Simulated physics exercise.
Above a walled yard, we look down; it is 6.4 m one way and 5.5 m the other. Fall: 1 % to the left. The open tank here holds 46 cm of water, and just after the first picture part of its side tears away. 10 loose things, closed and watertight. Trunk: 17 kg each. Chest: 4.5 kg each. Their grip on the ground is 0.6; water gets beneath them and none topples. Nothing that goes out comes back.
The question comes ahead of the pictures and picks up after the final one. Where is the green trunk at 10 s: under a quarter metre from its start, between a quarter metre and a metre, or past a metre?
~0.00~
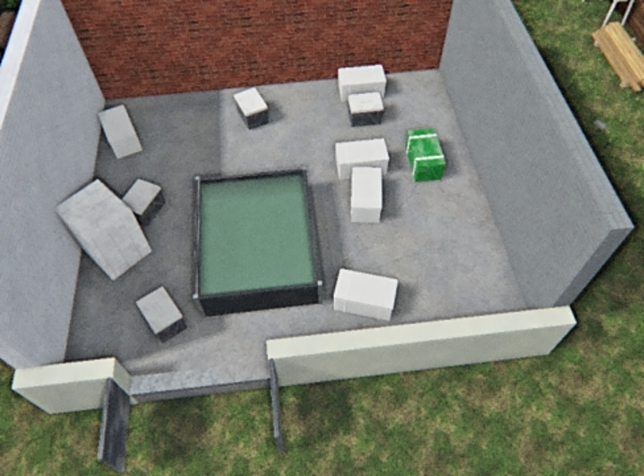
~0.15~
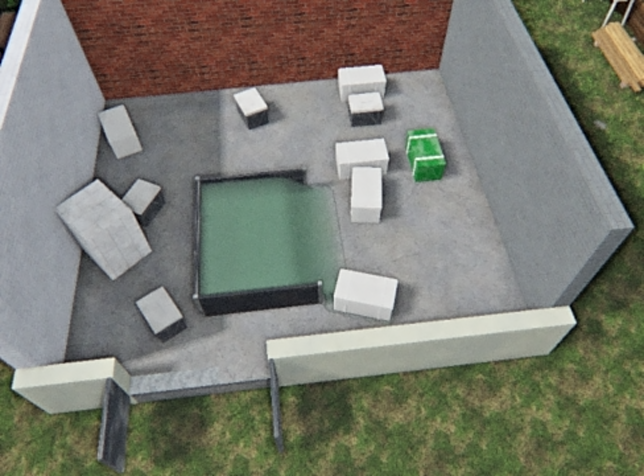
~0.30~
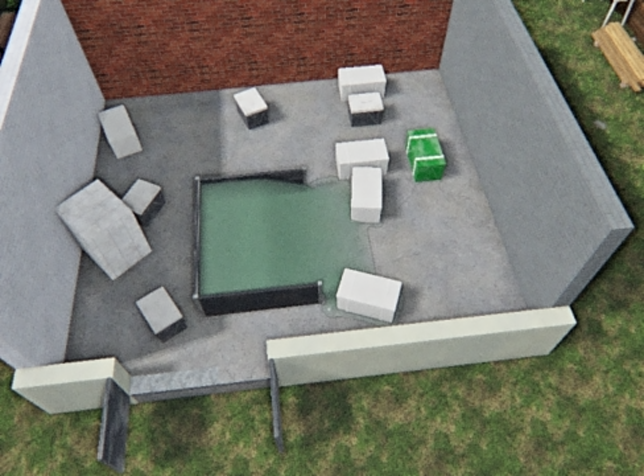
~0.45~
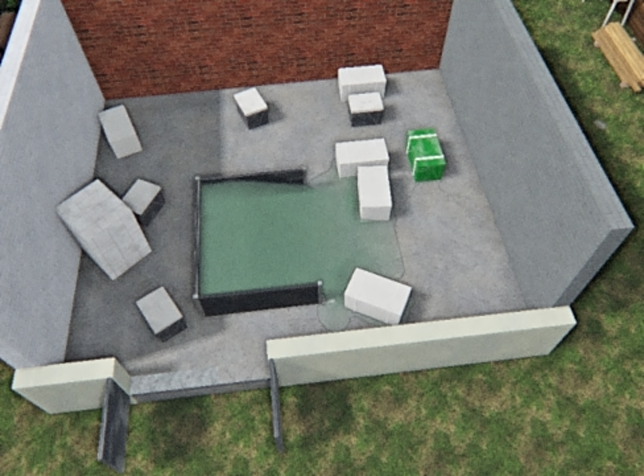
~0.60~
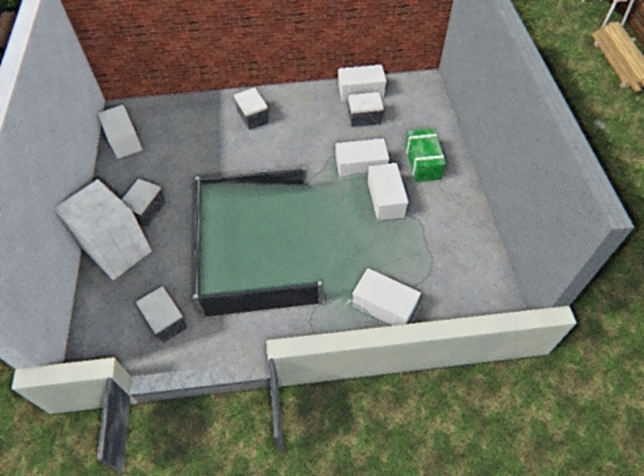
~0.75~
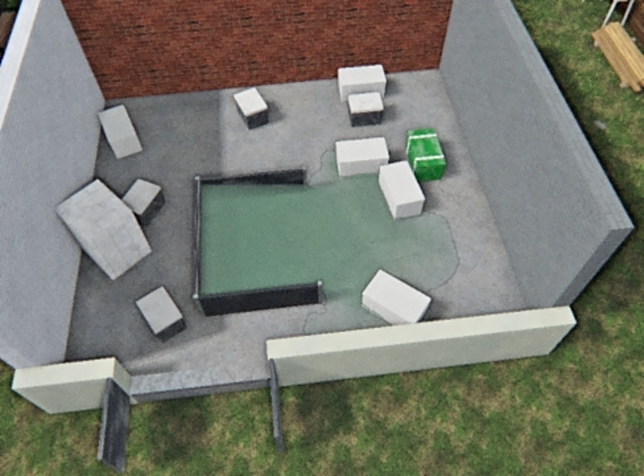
Outcome: A long move.
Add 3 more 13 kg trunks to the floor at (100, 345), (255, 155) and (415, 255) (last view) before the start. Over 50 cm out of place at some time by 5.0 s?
One by one: Below the mark, below the mark, beyond the mark.
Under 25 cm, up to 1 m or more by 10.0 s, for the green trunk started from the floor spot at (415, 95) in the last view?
In the end it is hauled off.
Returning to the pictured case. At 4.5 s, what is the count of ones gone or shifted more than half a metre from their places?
I make it 5.
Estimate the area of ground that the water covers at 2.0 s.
Roughly 16 m2 of it is wet.
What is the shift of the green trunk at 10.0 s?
450 centimetres.
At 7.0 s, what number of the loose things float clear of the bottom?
At that point I count 5.
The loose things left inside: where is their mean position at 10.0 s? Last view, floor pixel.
Close to (167, 179).
After 2.0 s the green trunk is near (454, 127), 0.6 m from its start, aground; 0 of 10 are out; 2 afloat.
After 4.5 s the green trunk is near (386, 70), 1.9 m from its start, afloat; 0 of 10 are out; 4 afloat.
After 7.0 s the green trunk is near (273, 76), 3.1 m from its start, afloat; 0 of 10 are out; 5 afloat.
After 10.0 s the green trunk is near (162, 96), 4.7 m from its start, afloat; 0 of 10 are out; 9 afloat.
